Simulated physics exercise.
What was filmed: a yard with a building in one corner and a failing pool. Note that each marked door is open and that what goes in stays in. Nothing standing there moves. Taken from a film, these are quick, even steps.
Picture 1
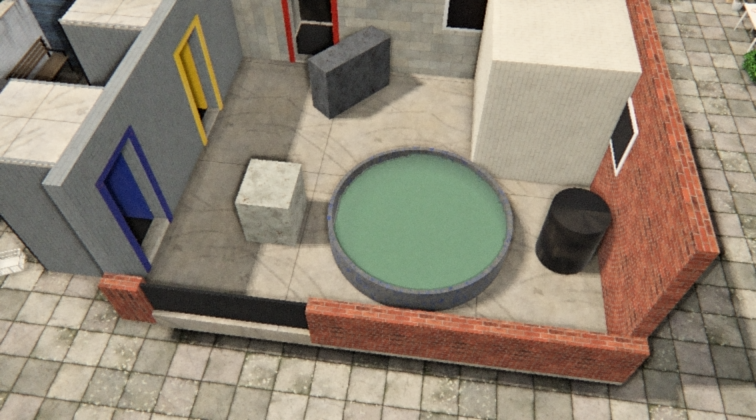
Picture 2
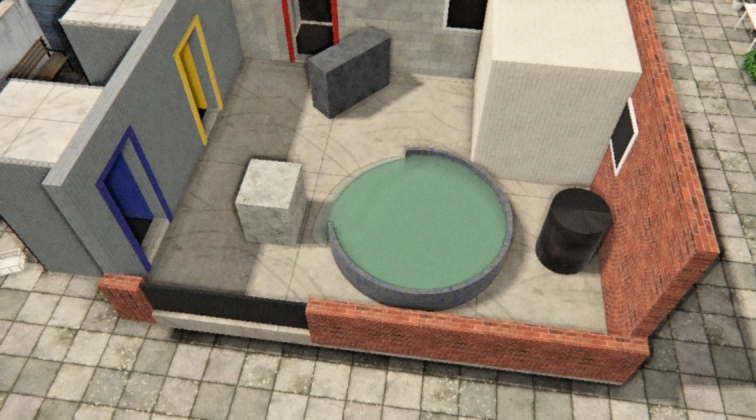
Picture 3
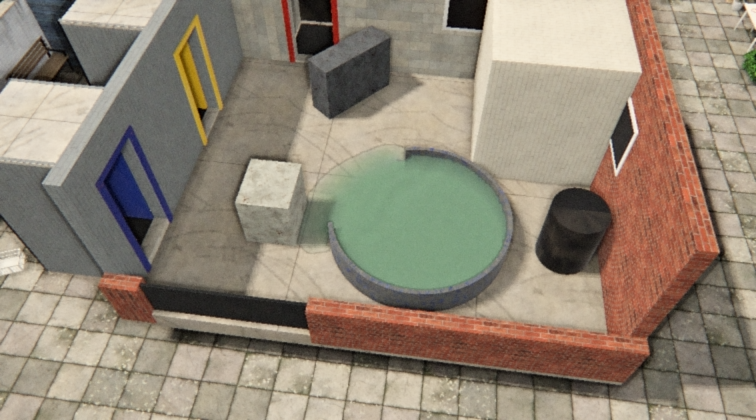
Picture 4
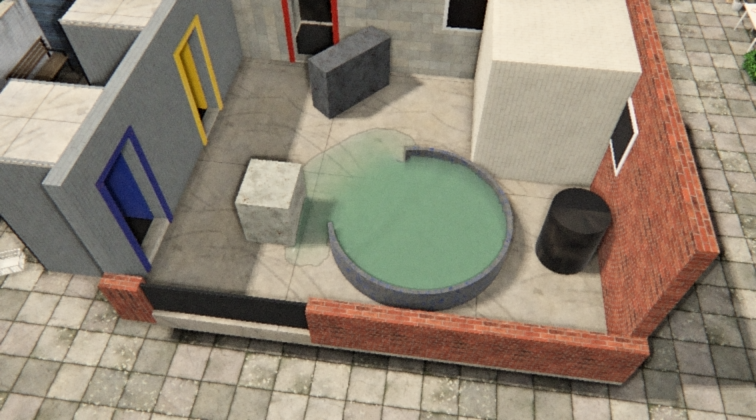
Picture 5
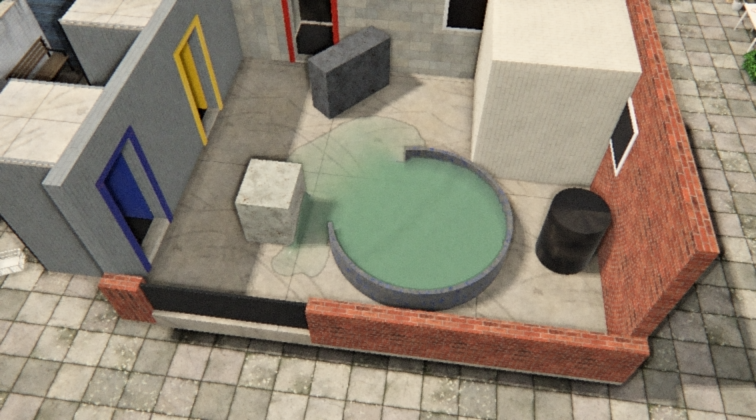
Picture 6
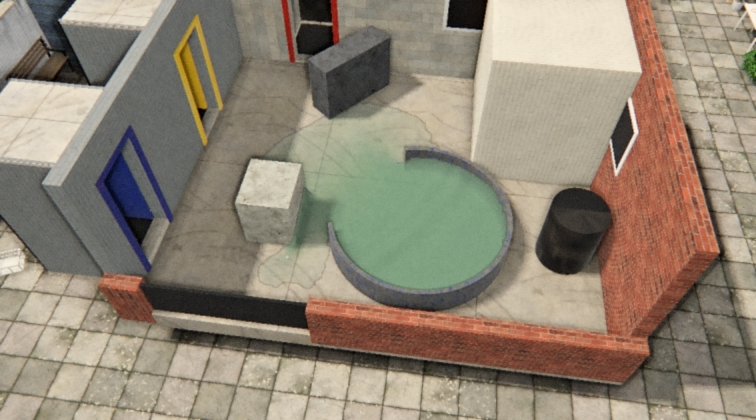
A round pool's wall opens at upper left, and green water spreads across the yard.
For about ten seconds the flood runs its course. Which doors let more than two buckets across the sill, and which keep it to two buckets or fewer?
The blue door keeps it to two or fewer. The yellow door lets more than two across. The red door lets more than two across.
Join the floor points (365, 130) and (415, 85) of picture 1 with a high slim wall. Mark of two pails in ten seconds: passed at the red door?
The red door exceeds the limit.
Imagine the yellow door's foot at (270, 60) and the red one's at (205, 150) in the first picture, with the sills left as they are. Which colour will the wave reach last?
The one in blue.
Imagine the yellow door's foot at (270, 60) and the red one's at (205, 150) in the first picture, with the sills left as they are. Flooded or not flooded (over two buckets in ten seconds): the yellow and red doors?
So the yellow door ends up above and the red door ends up above.
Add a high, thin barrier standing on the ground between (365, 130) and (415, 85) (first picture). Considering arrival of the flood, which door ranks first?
My choice is the one in yellow.
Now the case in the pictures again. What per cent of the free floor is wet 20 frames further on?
About 70 per cent.
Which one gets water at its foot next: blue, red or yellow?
Answer: The yellow-painted one.
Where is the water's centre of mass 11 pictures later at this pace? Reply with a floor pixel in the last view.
Around (367, 196).
A moment on, water covers 40 % of the floor; the blue door not reached, the yellow door wet at the sill, nothing in, the red door not reached.
Next, water covers 50 % of the floor; the blue door not reached, the yellow door over two buckets in, the red door not reached.
Then, water covers 70 % of the floor; the blue door wet at the sill, nothing in, the yellow door far over two buckets in, the red door under two buckets in.
Later, water covers 90 % of the floor; the blue door wet at the sill, nothing in, the yellow door far over two buckets in, the red door over two buckets in.
In the end, water covers 100 % of the floor; the blue door wet at the sill, nothing in, the yellow door far over two buckets in, the red door far over two buckets in.
